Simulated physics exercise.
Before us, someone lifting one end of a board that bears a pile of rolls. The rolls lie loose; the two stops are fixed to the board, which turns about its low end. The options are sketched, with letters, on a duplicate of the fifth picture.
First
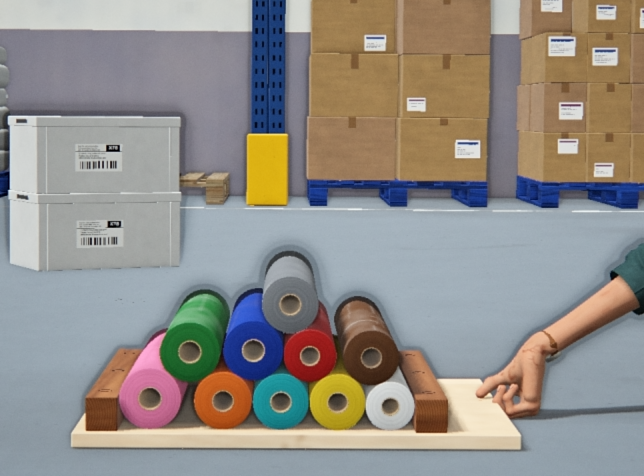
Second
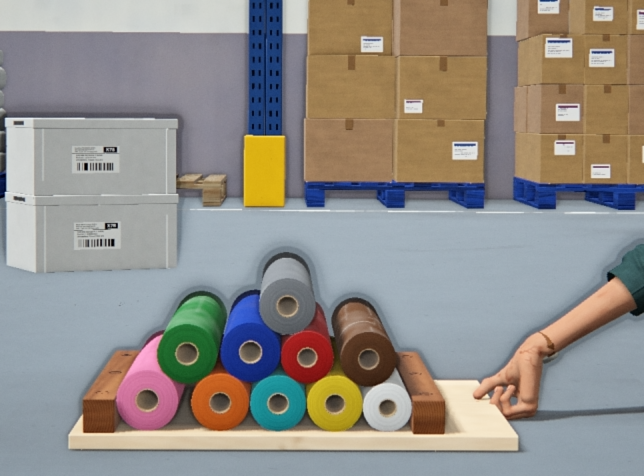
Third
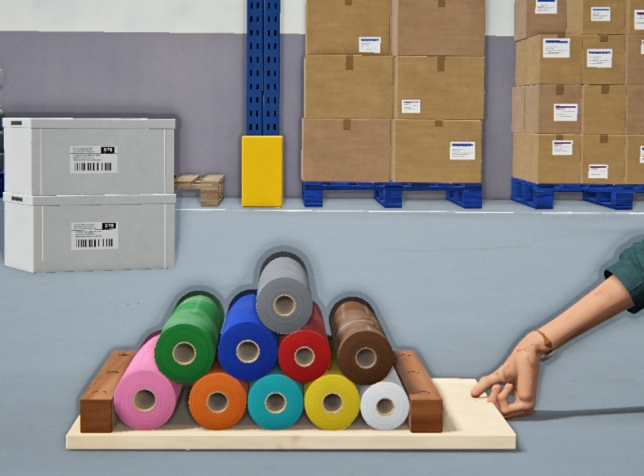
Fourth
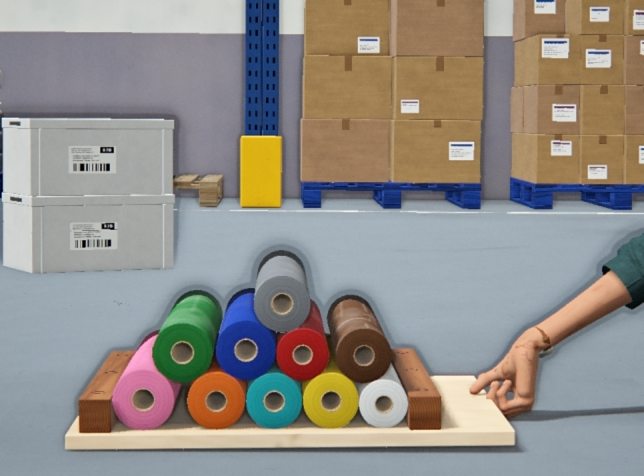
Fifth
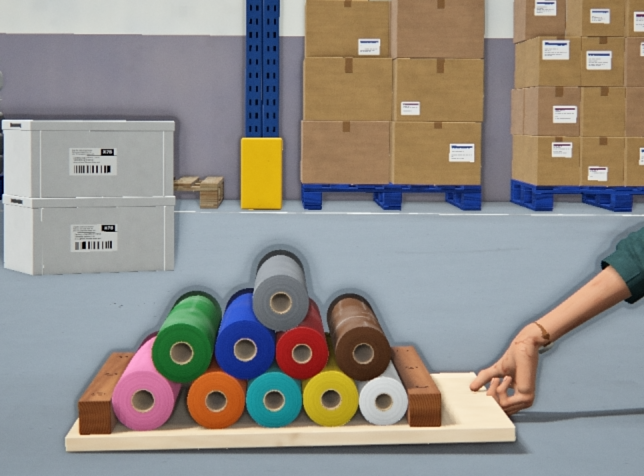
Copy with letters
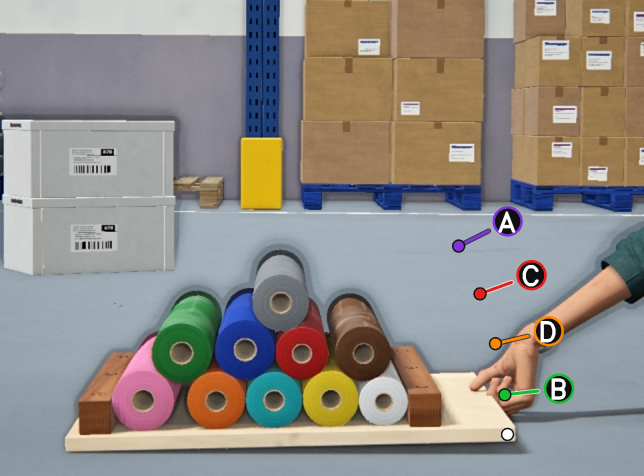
Warehouse floor with a jointed wooden hand holding the right end of a board of stacked coloured rolls, everything staying nearly still.
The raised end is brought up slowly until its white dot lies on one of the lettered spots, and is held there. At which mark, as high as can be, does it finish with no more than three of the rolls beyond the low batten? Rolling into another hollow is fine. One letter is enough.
At most to A.
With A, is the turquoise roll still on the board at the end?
Yes, with A.
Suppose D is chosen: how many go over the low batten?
At D the number is none.
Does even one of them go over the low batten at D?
No.
On the copy, A at (458, 246); B at (505, 395); C at (480, 294); D at (496, 344); the white dot at (507, 434).
On A. First, board at 16°.
Then, board at 27°.
Finally, board at 27°, one over the low batten (green).
By contrast, B none over the low batten; C none over the low batten; D none over the low batten.
